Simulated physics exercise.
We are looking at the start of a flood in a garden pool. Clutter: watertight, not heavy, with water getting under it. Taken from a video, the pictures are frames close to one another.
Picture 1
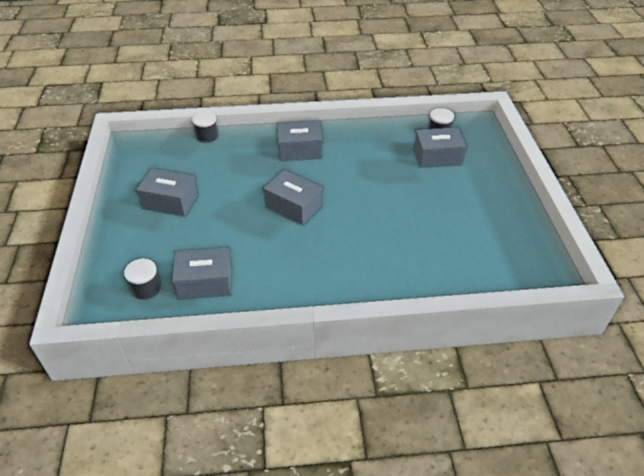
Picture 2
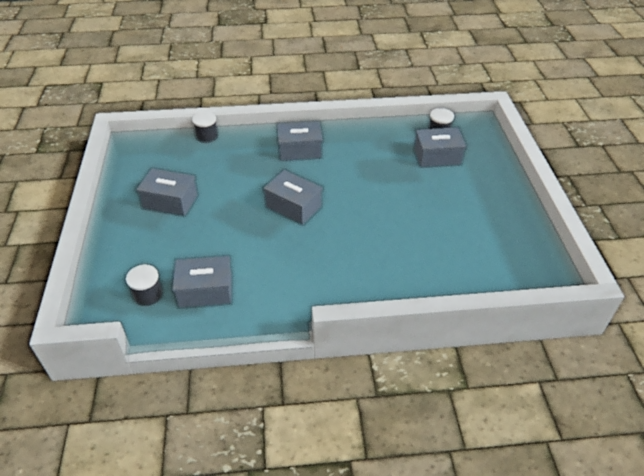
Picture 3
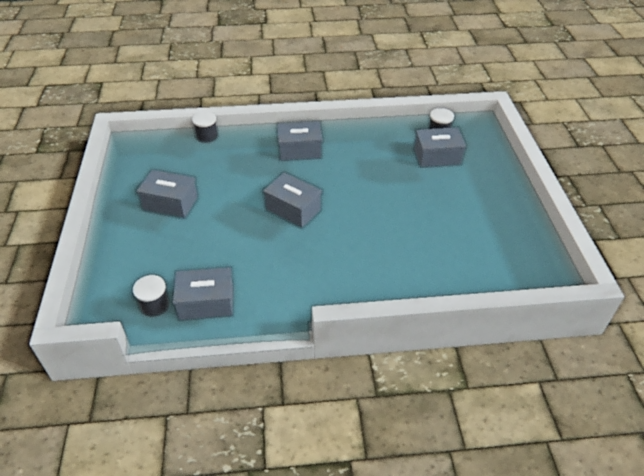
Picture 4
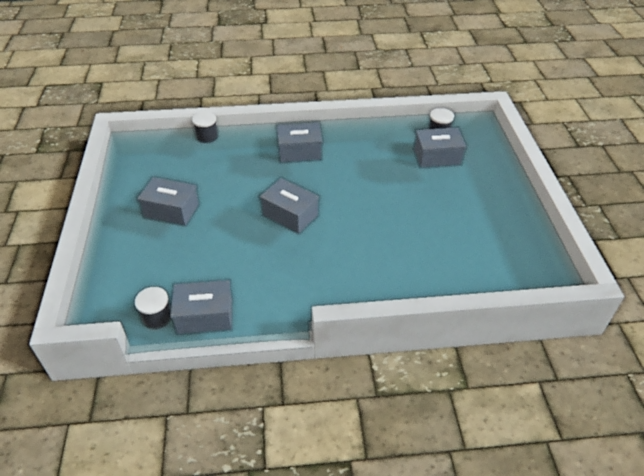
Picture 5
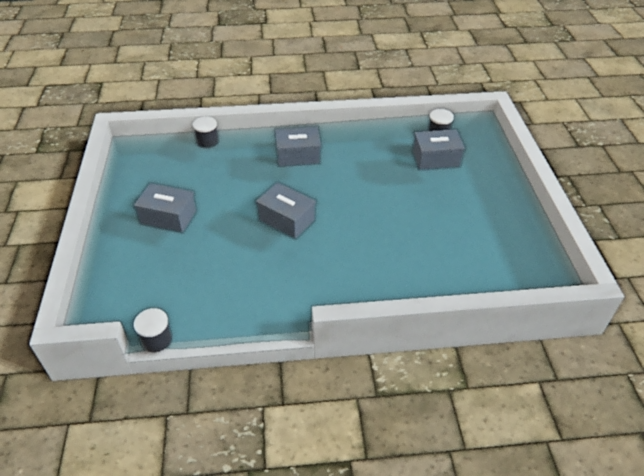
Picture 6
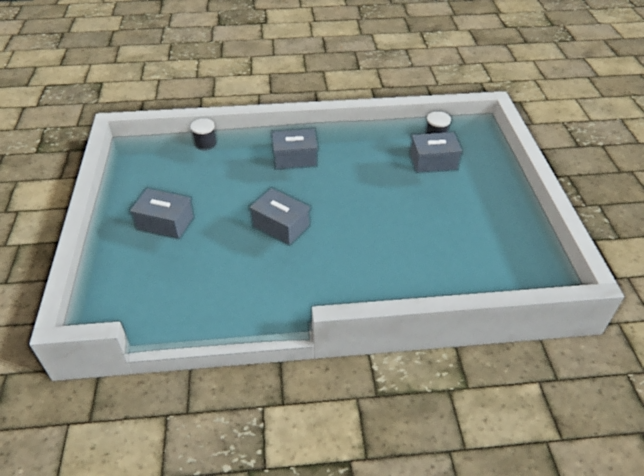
Dark grey boxes with white labels and white-topped dark cylinders float in a pale-walled rectangular pool of blue-green water, seen from above on tan paving by a still camera. A section of the near wall at left disappears, leaving a low gap, and the nearest box and cylinder drift towards it. The box disappears from view, then the cylinder, while the remaining pieces shift slightly nearer, the middle boxes also edging left.
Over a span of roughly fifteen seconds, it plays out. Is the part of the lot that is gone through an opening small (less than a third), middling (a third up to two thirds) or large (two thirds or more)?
Middling.
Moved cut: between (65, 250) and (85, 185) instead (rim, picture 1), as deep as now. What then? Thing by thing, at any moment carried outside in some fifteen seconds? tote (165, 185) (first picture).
The outcome for it is flushed out.
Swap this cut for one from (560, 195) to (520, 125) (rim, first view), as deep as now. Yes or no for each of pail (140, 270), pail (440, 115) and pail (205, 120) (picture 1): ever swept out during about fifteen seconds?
Okay, one after another: Never departs, then departs, then never departs.
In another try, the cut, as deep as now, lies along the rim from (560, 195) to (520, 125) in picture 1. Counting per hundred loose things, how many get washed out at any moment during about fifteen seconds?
20 per cent.
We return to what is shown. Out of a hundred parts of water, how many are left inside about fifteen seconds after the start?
About 60 percent.
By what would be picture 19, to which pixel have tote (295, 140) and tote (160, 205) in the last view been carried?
Estimate - first: (268, 154), second: (151, 256).
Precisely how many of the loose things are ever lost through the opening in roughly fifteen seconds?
The total is 4.
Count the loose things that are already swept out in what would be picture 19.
The count is 2.
A moment on, 2 of 8 are out; 6 afloat.
Next, 2 of 8 are out; 6 afloat.
Later, 4 of 8 are out; 4 afloat.
In the end, 4 of 8 are out; 4 afloat.
